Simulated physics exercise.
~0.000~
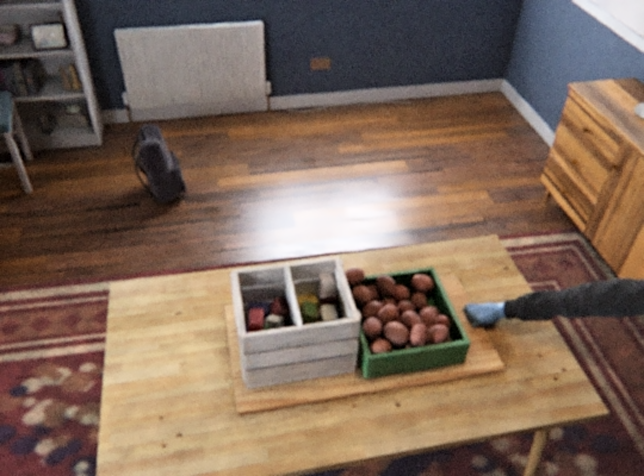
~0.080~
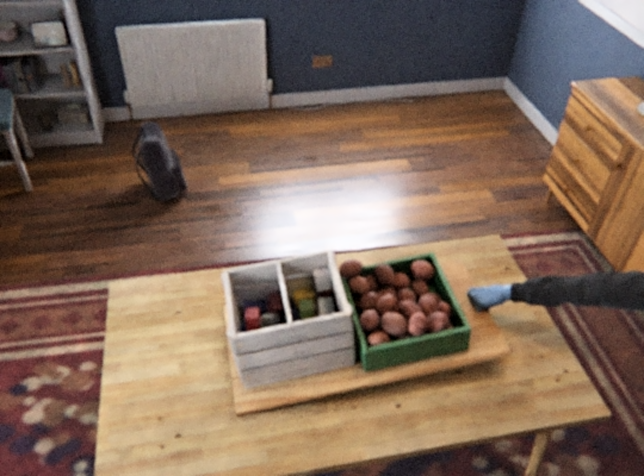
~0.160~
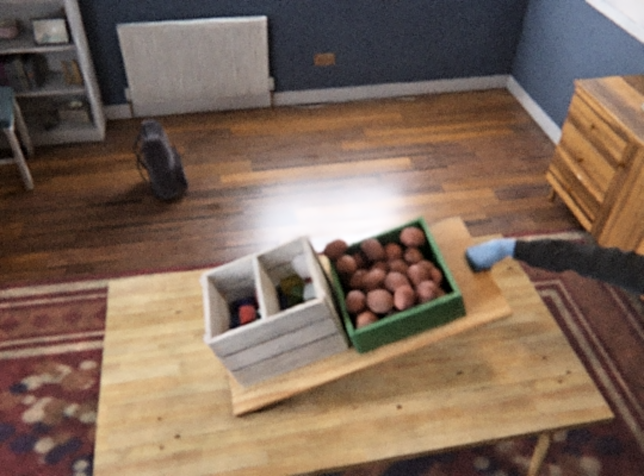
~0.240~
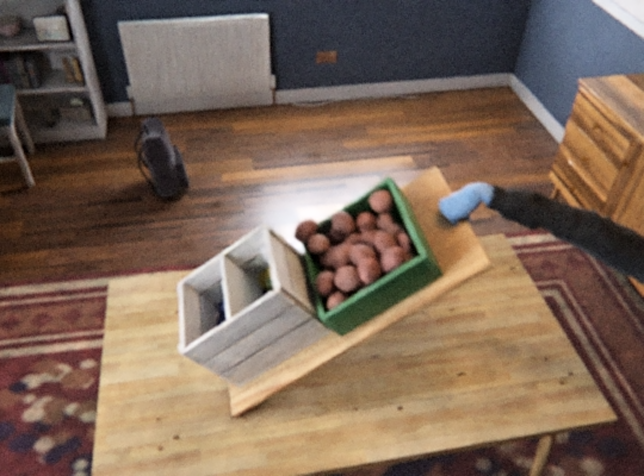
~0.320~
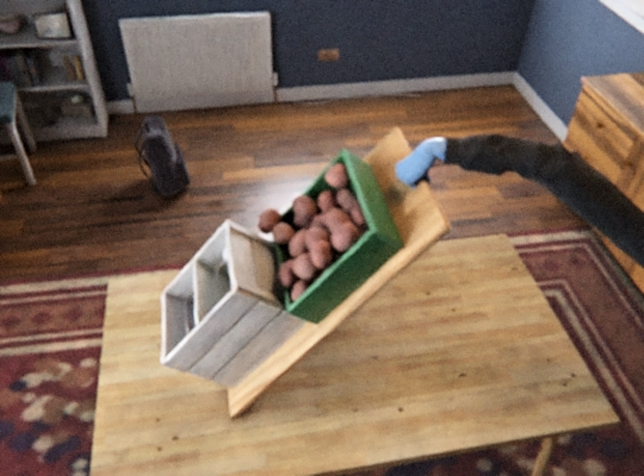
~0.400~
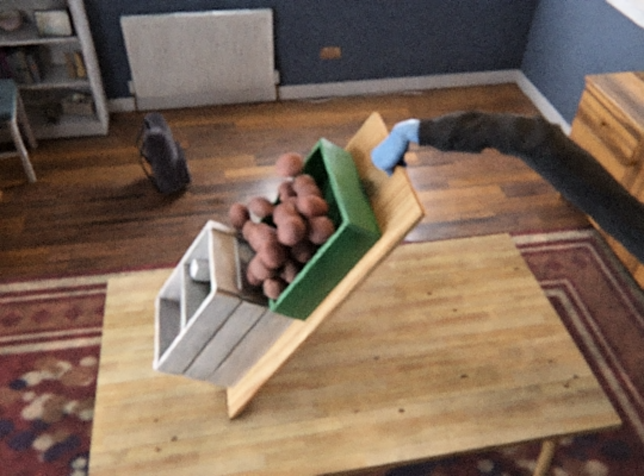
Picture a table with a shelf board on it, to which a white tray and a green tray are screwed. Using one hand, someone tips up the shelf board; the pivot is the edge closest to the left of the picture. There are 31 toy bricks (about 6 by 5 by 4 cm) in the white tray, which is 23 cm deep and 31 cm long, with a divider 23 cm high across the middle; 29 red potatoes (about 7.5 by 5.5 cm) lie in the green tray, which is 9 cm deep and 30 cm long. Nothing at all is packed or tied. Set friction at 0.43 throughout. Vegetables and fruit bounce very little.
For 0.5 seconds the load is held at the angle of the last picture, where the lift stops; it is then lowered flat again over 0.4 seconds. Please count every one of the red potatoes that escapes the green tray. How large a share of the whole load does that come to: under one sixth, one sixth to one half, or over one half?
I'd say it will hang on to under half of them.
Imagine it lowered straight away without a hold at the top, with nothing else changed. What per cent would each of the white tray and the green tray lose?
White tray: 0%, green tray: 80%.
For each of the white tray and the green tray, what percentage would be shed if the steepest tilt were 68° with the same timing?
Then the white tray sheds 0 %, while the green tray sheds 90 %.
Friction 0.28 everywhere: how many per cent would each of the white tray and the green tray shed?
White tray 0, green tray 60 per cent.
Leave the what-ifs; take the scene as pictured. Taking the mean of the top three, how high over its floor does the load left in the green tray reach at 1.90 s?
Height: About 7 cm.
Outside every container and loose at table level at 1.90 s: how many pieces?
I'd say close to 2 in all.
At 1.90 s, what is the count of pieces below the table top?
The number is close to 16.
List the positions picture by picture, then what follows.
In the first frame (we follow the rim corner now nearest the camera; the camera moves round a little), green tray at (371, 357); white tray at (246, 335); tilt 0°; nothing out yet.
Green tray at (368, 349); white tray at (236, 336); tilt 6°, in the second frame.
Green tray at (354, 332); white tray at (212, 340); tilt 20°, in the third frame.
Green tray at (324, 316); white tray at (184, 350); tilt 36°, in the fourth frame.
Green tray at (290, 308); white tray at (165, 361); tilt 50°, in the fifth frame.
Green tray at (274, 307); white tray at (157, 366); tilt 56°; nothing out yet, in the sixth frame.
After 0.64 s, tilt 56°; 0 of 31 out of the white tray and 16 of 29 out of the green tray.
After 0.94 s, tilt 54°; 0 of 31 out of the white tray and 17 of 29 out of the green tray.
After 1.36 s, tilt 0°; 0 of 31 out of the white tray and 18 of 29 out of the green tray.
When it is over (at 1.90 s), 0 of 31 out of the white tray and 19 of 29 out of the green tray. Asked share, 19 of 29, 66 per cent.
